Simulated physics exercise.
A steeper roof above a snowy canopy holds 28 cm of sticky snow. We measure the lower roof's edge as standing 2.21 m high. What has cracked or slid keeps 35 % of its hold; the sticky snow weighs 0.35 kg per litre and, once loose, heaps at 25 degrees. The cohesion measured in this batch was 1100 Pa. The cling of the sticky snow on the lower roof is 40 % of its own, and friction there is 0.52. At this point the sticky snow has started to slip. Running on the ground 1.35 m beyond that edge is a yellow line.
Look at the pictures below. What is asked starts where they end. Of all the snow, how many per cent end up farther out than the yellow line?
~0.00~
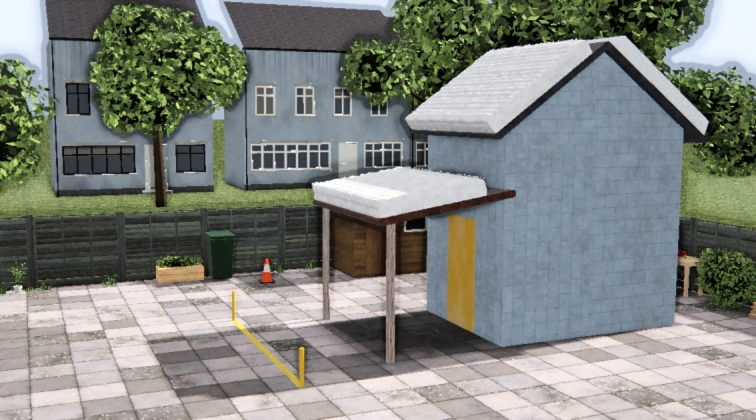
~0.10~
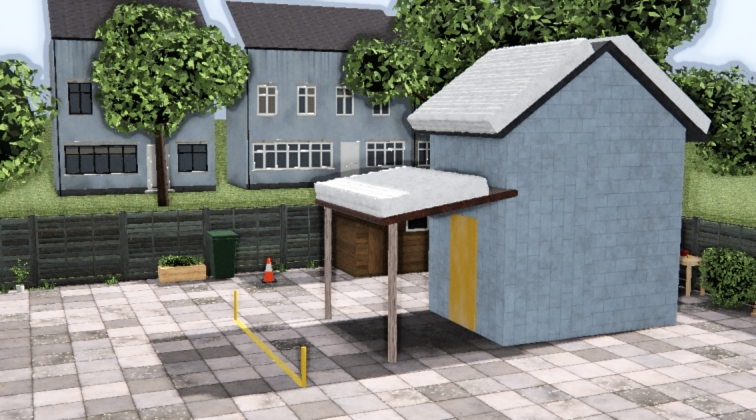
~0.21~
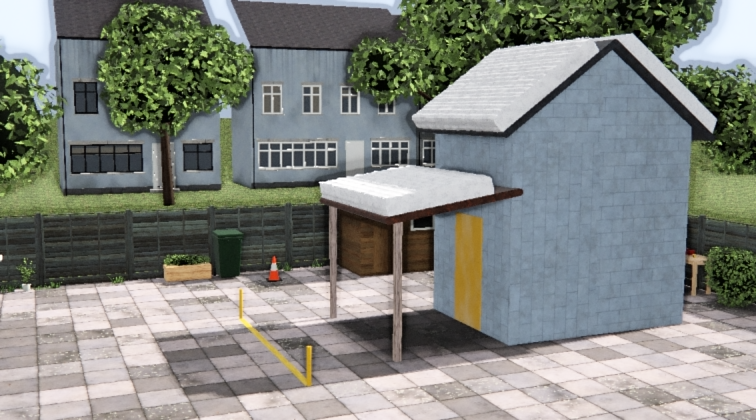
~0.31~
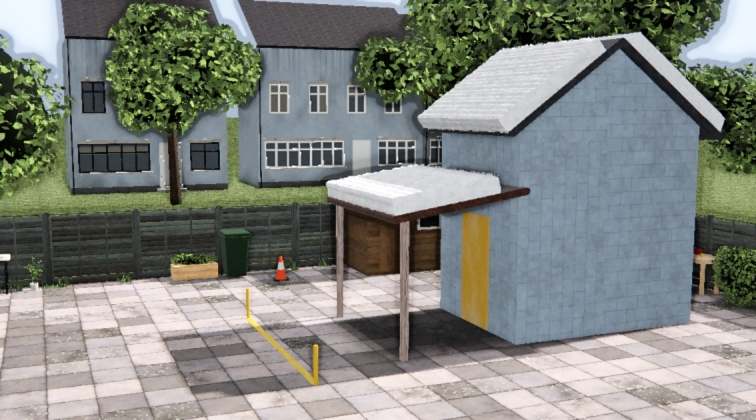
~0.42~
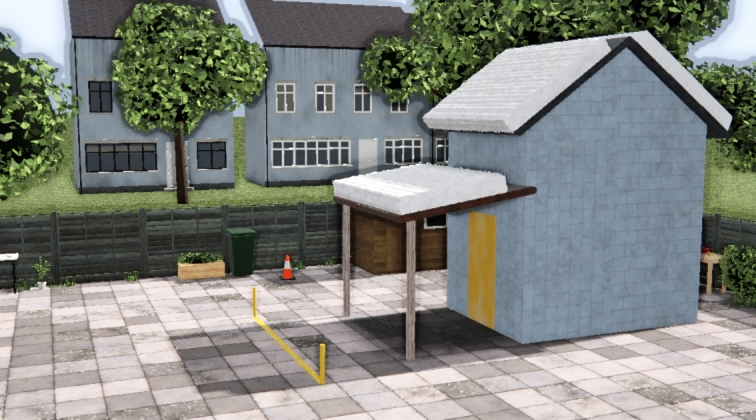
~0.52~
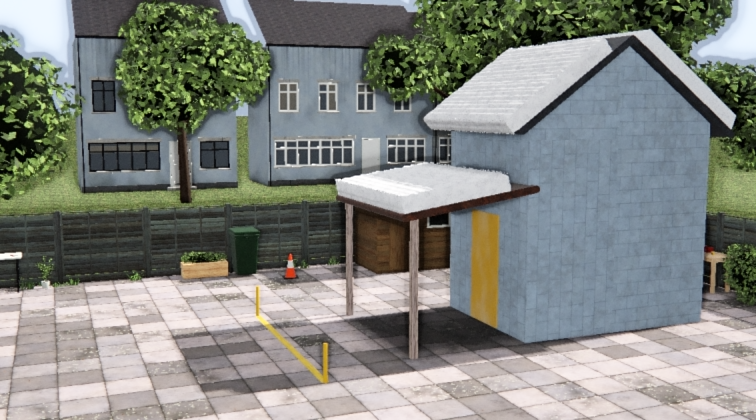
I would say about 0 per cent of all the snow ends up past the yellow line.
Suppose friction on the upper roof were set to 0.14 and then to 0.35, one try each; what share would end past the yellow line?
Respectively 1 percent and 0 percent.
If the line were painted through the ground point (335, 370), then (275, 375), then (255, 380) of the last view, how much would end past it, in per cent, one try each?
I'd guess near 0 %, then near 0 %, and near 0 % on the last try.
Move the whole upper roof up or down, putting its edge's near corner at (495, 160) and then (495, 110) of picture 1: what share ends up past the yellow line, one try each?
The first try gives about 0 % and the second about 0 %.
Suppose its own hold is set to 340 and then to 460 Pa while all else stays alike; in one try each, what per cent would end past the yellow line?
The answers, in order, are 1 % and 0 %.
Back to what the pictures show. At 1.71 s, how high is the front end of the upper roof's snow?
Height: Approx. 2.8 m.
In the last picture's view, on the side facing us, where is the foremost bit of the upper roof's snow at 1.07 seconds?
It shows up near (485, 165) in the last picture.
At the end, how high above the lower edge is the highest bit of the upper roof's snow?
0.9 m or so.
After 1.07 s, none is below the lower edge and 0 % is past the line.
After 1.71 s, none is below the lower edge and 0 % is past the line.
After 2.36 s, none is below the lower edge and 0 % is past the line.
After 3.00 s, none is below the lower edge and 0 % is past the line.
After 3.90 s, none is below the lower edge and 0 % is past the line.
